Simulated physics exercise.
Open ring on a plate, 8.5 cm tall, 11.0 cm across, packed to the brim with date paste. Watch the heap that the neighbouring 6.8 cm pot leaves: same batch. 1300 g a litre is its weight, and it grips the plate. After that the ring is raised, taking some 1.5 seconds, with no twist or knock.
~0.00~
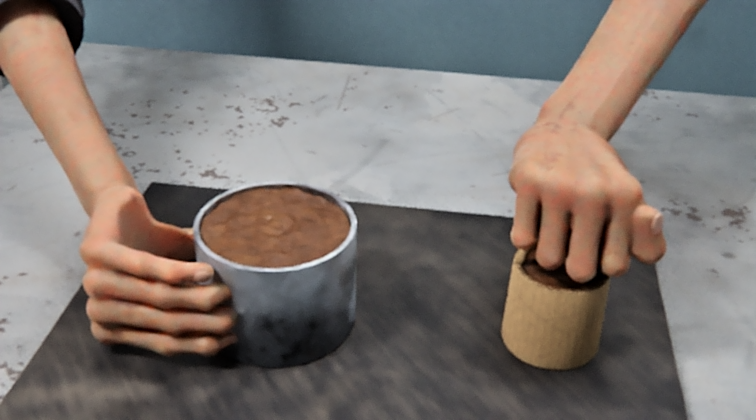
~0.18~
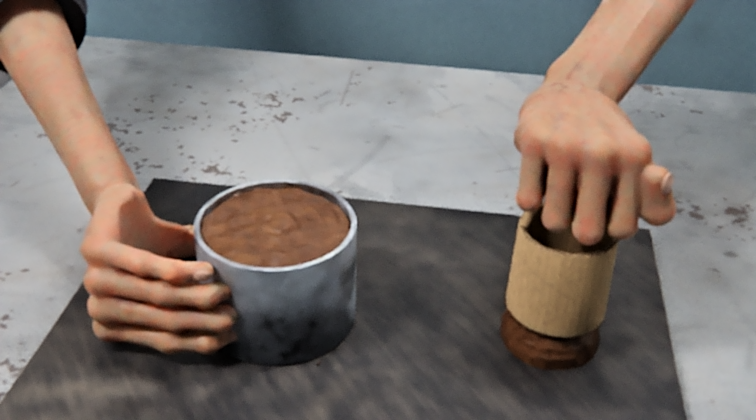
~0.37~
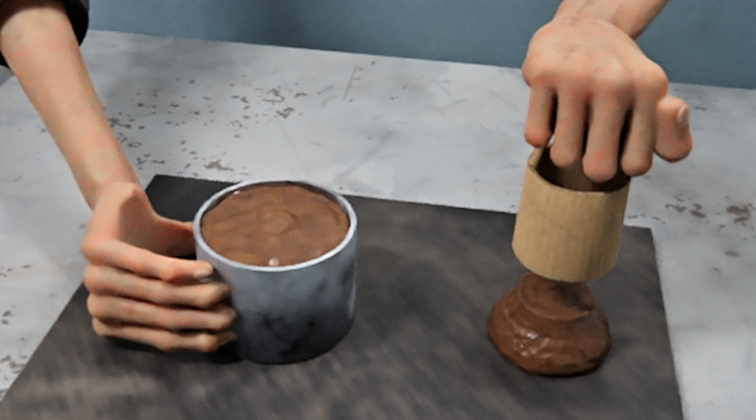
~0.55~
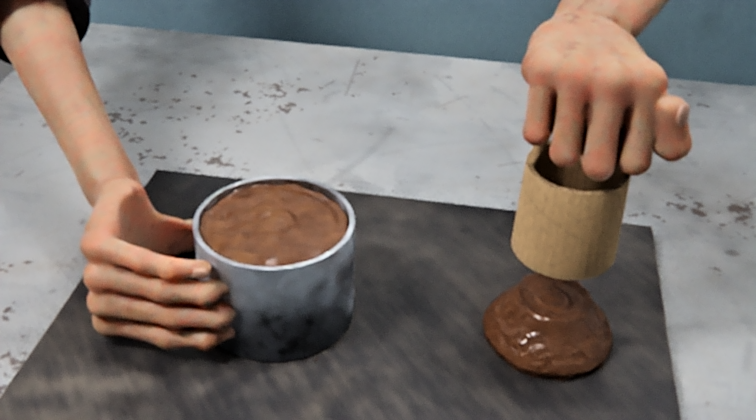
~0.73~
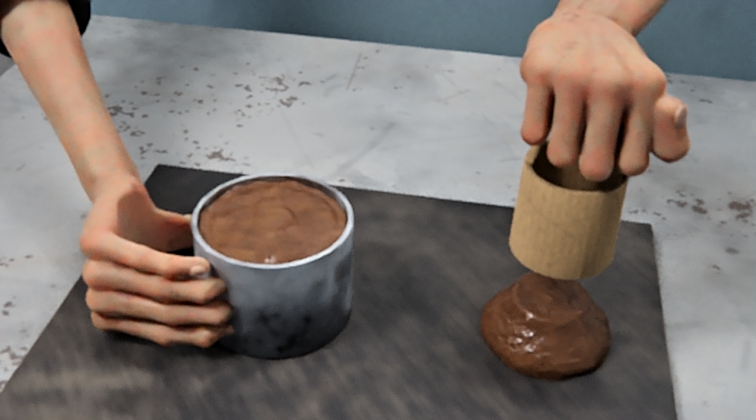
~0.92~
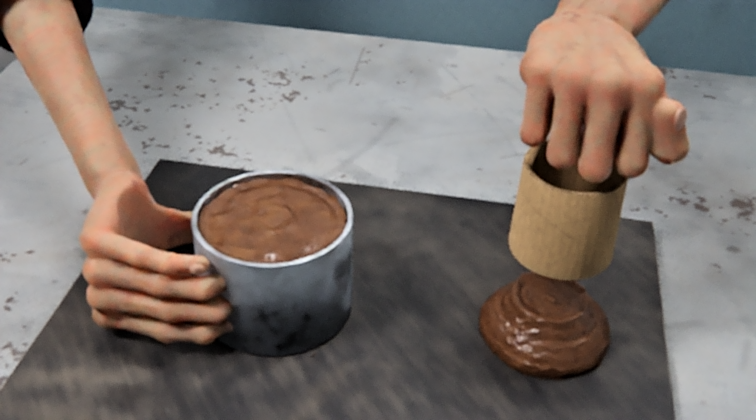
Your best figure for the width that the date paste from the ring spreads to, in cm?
I'd say close to 18.1 cm.
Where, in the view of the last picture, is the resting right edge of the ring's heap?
About pixel (391, 309).
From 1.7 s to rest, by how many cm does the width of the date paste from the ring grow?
I'd say about 1.0 cm.
After 1.3 s, the ring is up 2.1 cm; the date paste has come down 0.4 cm to 8.1 cm and is 12 cm wide.
After 1.7 s, the ring is up 5.6 cm; the date paste has come down 3.0 cm to 5.5 cm and is 17 cm wide.
After 2.0 s, the ring is up 8.3 cm; the date paste has come down 3.4 cm to 5.1 cm and is 18 cm wide.
After 2.5 s, the ring is clear; the date paste has come down 3.5 cm to 5.0 cm and is 18 cm wide.
After 2.9 s, at rest, the ring is clear; the date paste has come down 3.6 cm to 4.9 cm and is 18 cm wide.
